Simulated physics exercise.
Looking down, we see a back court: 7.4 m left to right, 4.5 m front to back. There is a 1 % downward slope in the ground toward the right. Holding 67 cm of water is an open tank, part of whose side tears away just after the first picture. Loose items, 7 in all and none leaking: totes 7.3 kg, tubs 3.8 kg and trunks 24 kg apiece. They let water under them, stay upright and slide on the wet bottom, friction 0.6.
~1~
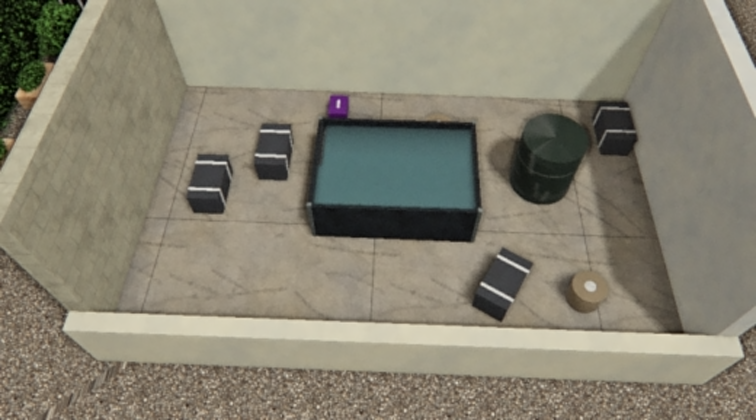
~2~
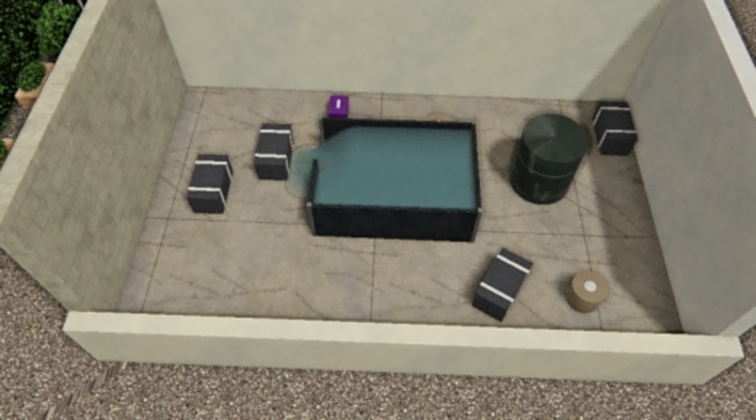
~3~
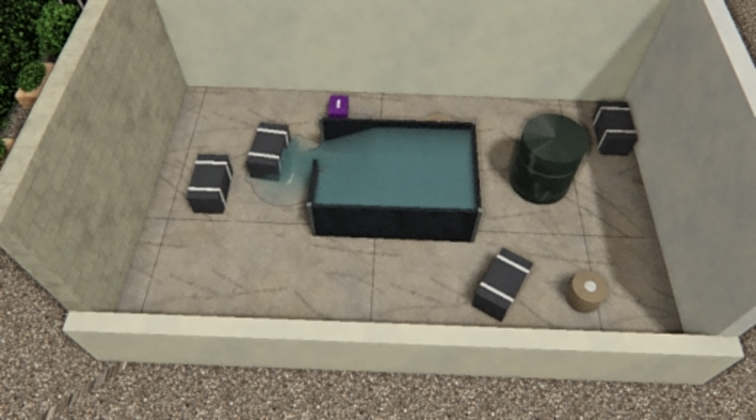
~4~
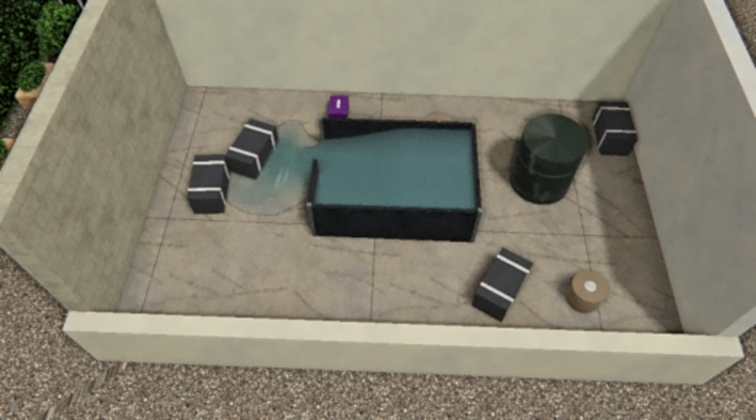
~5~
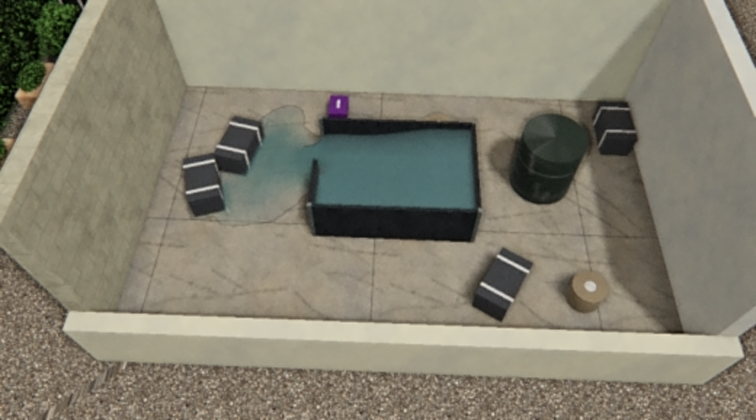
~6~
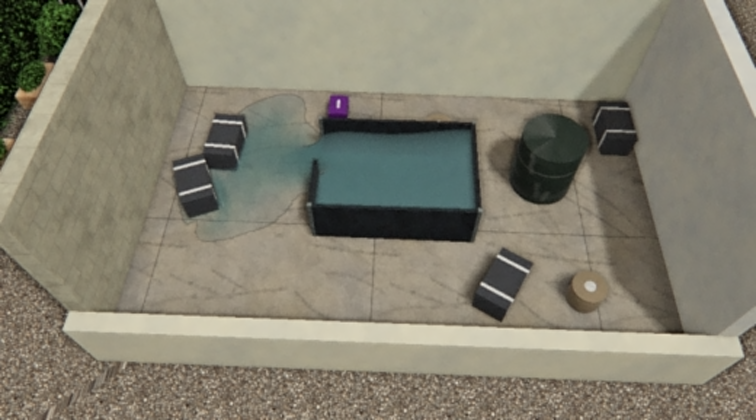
At first, an open tank of water stands in a walled court among dark strapped boxes and other containers. Its left side opens near the back corner and water spreads leftward across the floor, pushing the nearest box left and turning it, then slightly shifting and turning a second; the rest stay still.
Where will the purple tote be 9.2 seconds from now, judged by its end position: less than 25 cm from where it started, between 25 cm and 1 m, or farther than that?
Expect it to be swept a long way.
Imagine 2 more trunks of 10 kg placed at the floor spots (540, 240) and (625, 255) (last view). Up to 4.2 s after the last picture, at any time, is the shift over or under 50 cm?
Order kept: Falls short, falls short.
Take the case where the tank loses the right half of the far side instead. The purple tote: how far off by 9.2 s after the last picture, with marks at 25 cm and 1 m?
In that scenario the purple tote would have been washed far off.
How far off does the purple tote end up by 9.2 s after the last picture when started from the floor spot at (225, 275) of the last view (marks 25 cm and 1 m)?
It gets carried off.
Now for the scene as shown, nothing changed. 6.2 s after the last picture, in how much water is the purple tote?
Roughly 4 cm.
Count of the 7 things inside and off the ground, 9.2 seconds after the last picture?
It comes to 5 of them.
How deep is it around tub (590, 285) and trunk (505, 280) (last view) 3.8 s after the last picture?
Around 0 cm and 1 cm.
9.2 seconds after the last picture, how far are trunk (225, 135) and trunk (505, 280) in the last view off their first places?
Lab note - net shifts in turn: 150 cm; 150 cm.
Then, 1.2 s after the last picture the purple tote is near (338, 104), 0.0 m from its start, aground; 2 afloat.
Then, 3.8 s after the last picture the purple tote is near (404, 129), 1.2 m from its start, aground; 1 afloat.
Then, 6.2 s after the last picture the purple tote is near (524, 139), 3.0 m from its start, aground; 2 afloat.
Then, 9.2 s after the last picture the purple tote is near (557, 134), 3.5 m from its start, aground; 5 afloat.
